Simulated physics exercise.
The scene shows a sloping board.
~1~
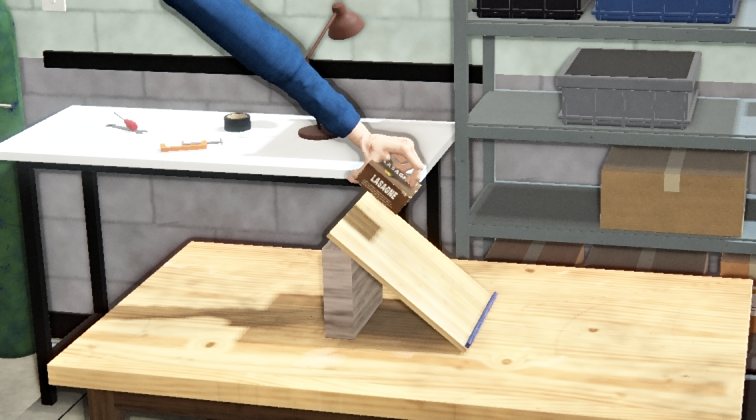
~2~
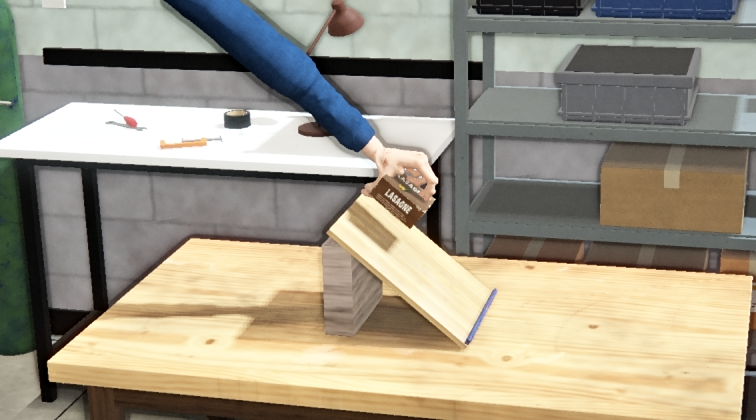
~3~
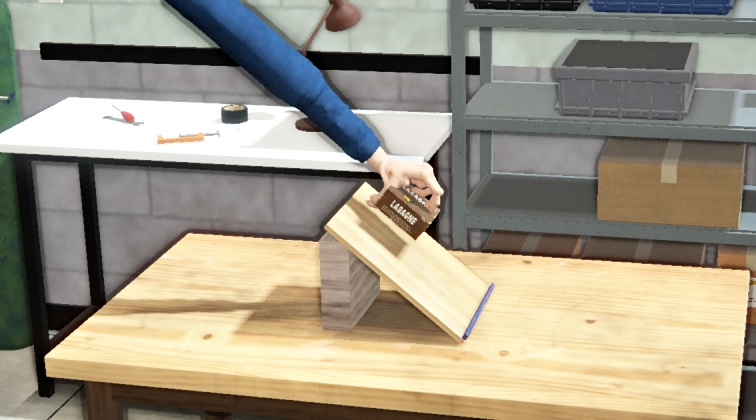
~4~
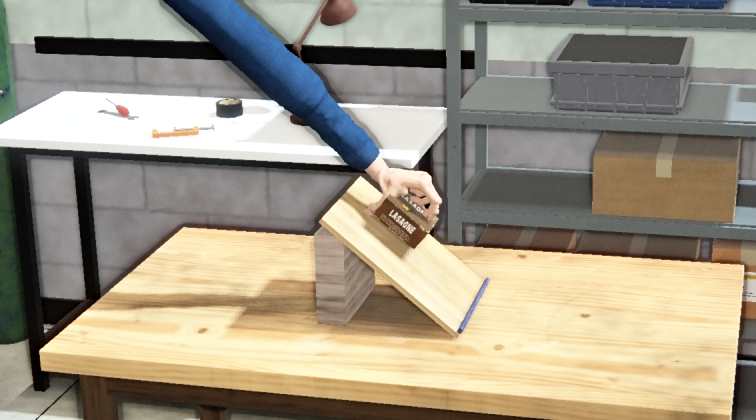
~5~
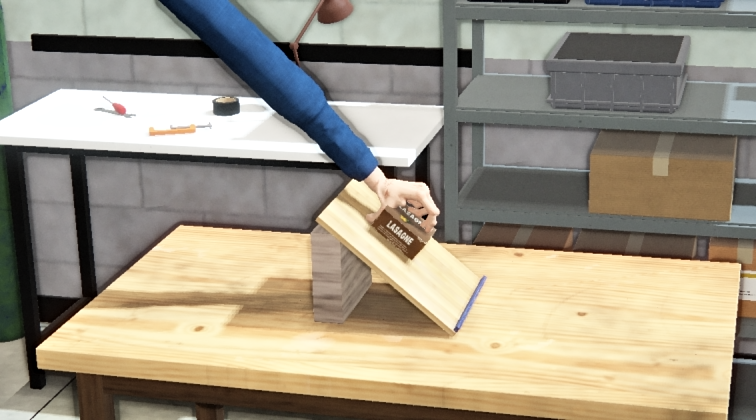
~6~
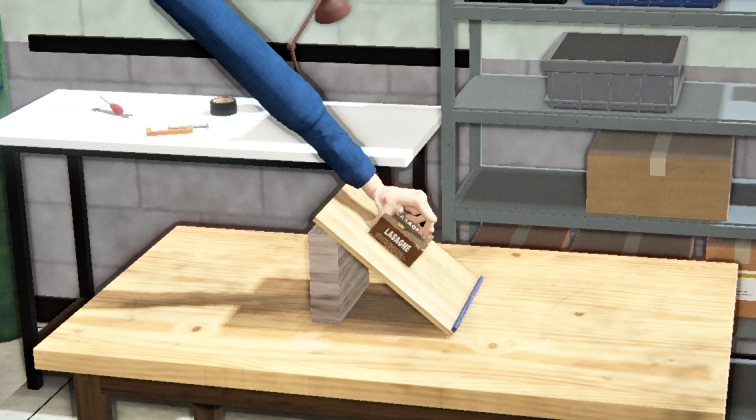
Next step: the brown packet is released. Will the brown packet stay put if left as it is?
No.
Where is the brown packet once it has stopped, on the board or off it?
Still on top.
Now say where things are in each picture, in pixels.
Still above its spot; brown packet (388, 183), in the first picture.
Still above its spot; brown packet (402, 197), in the second picture.
Still above its spot; brown packet (407, 208), in the third picture.
Still above its spot; brown packet (406, 217), in the fourth picture.
Still above its spot; brown packet (404, 228), in the fifth picture.
In place under the hand; brown packet (401, 235), in the sixth picture.
Then, 0.30 s after the last picture, brown packet slid a little near (426, 256).
Then, 0.40 s after the last picture, brown packet slid about its own width near (452, 277).
At rest, moved from the start, brown packet. Seen from the same camera at the end, brown packet near (451, 277). The brown packet goes downhill.
